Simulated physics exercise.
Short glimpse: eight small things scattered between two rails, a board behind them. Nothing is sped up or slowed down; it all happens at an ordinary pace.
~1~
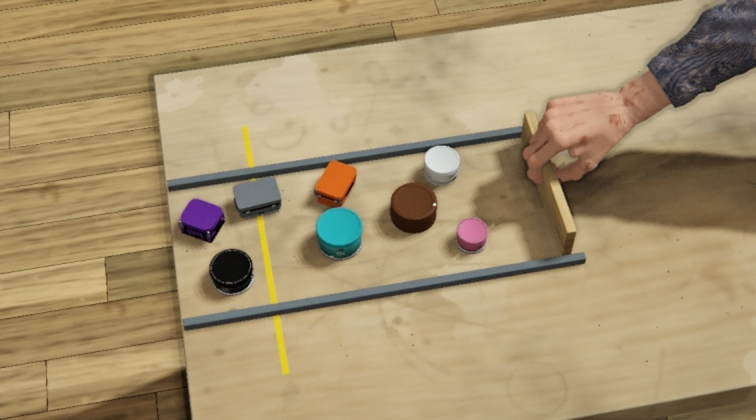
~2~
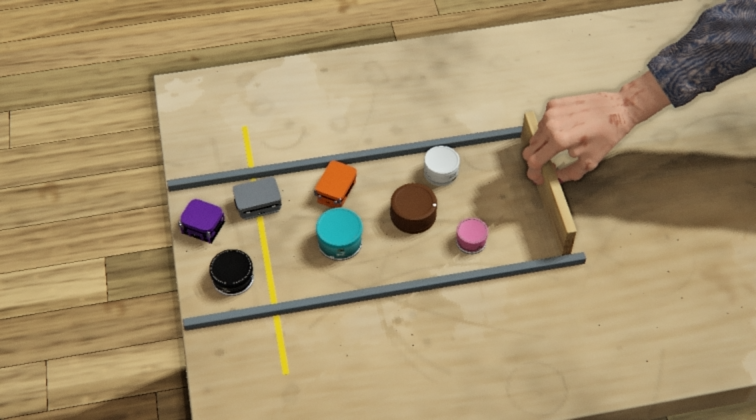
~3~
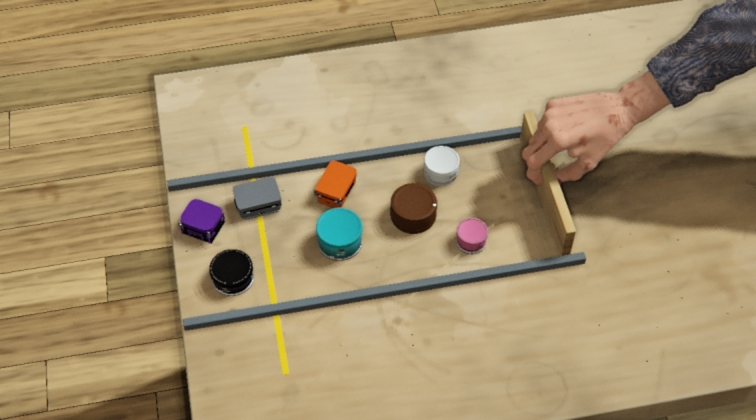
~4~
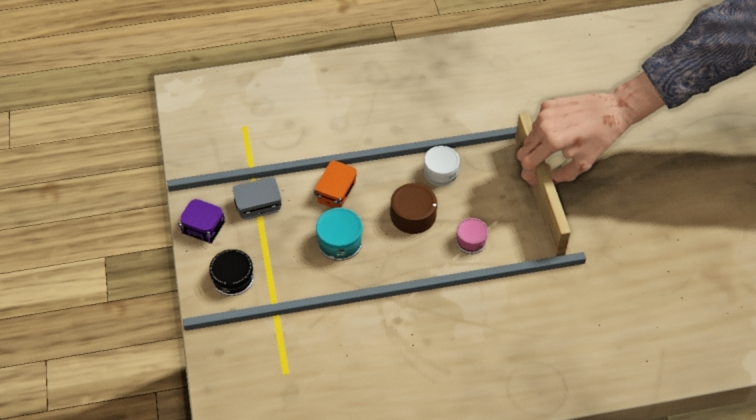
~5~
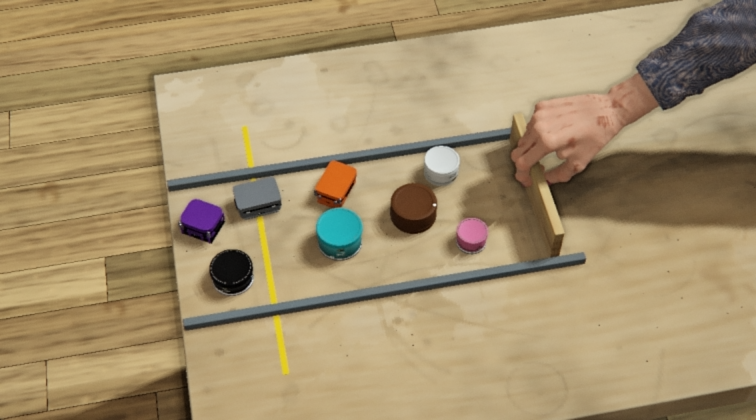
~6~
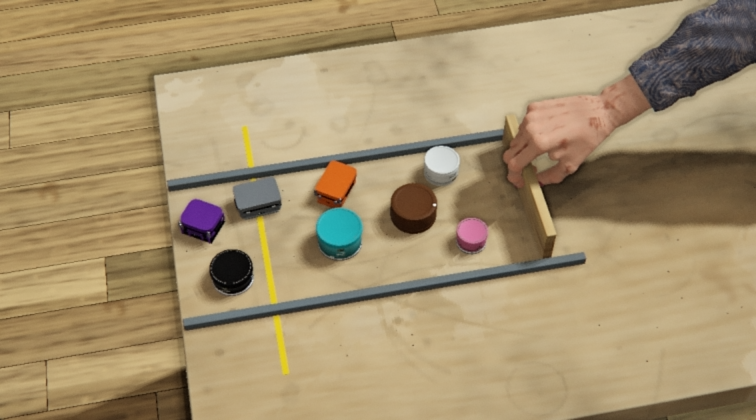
At first, a hand grips a wooden board standing at the right end of two grey rails, with eight small colourful objects scattered between them and a yellow line crossing near the left. The board stays still briefly, then the hand slides it slightly left, while the objects remain in place.
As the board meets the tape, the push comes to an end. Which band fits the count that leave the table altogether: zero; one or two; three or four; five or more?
So the count of drops is a mere one or two.
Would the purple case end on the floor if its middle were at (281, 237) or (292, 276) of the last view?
For the first start it holds its spot, and for the second it holds its spot.
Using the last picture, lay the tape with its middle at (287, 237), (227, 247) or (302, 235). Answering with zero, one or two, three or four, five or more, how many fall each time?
In order, the falls would come to just one or two; either three or four; not one.
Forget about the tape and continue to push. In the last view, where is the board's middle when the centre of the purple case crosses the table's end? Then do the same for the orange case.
(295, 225) and then (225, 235), give or take.
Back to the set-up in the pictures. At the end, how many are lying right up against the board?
3.
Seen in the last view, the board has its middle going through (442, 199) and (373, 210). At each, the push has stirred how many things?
The count is 2 at the first point and 5 at the second.
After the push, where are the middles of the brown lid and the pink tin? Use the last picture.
The brown lid at (239, 232), the pink tin at (254, 271).
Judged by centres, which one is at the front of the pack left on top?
Answer: The grey case.
A little later, none off yet; purple case at rest near (202, 221); black tin at rest near (232, 273); grey case at rest near (258, 199).
When it is over, the number that fall off is one or two; down, black tin and purple case.
